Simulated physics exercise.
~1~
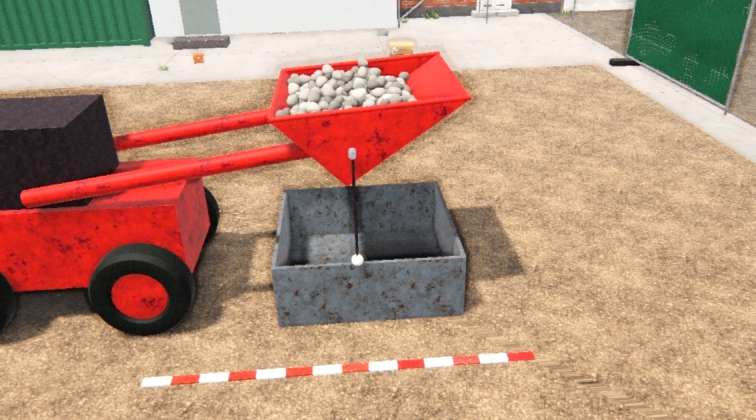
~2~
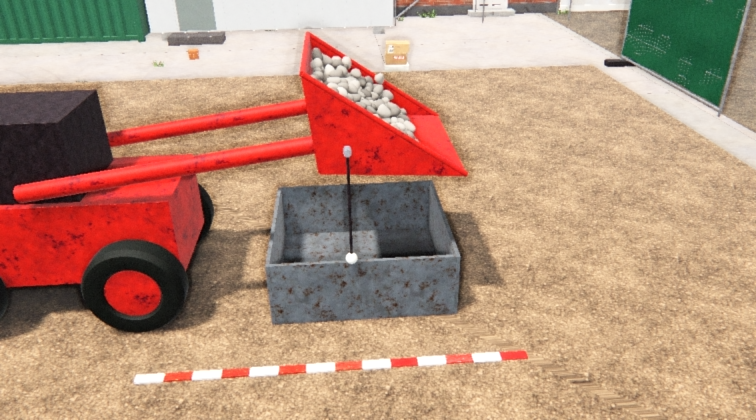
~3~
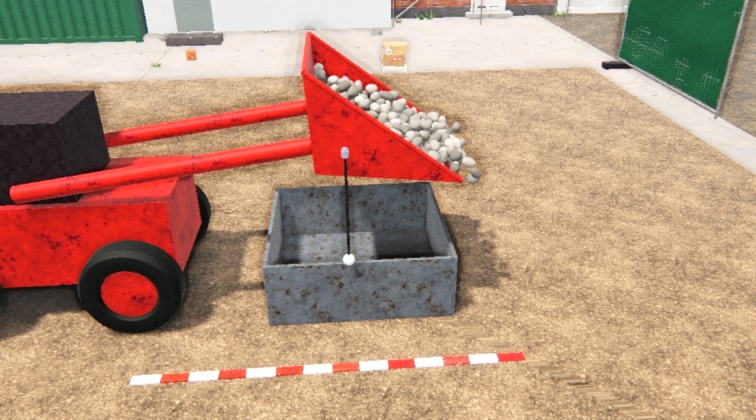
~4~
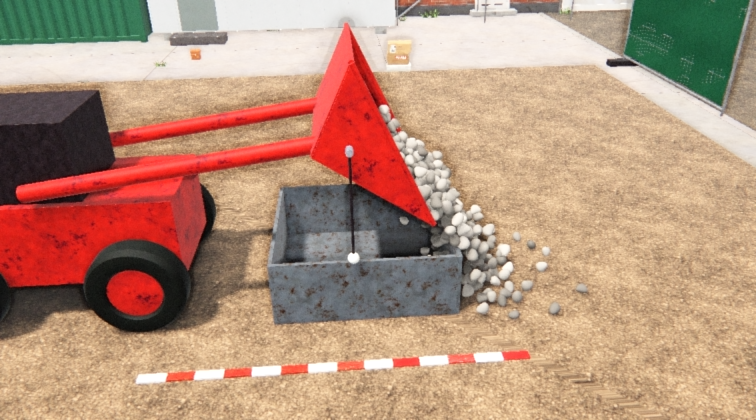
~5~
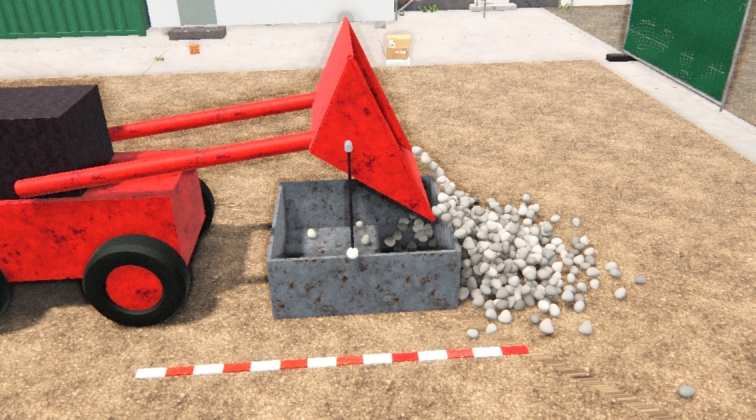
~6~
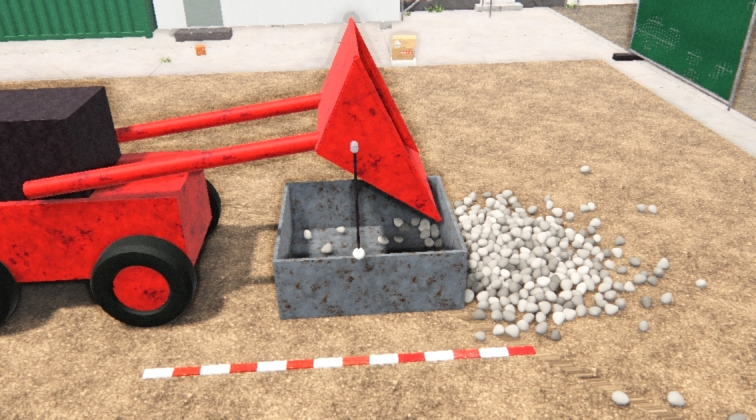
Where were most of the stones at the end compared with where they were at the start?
At the start the stones were all up in the red bucket, and by the end most of them lay lower down and farther right, spread on the ground beside the grey bin.
A red loader tipped its raised bucket of pale, round stones forward over a grey bin, and the stones slid off the front edge, mostly missing the bin and ending in a wide heap on the ground to its right, with only a few inside.
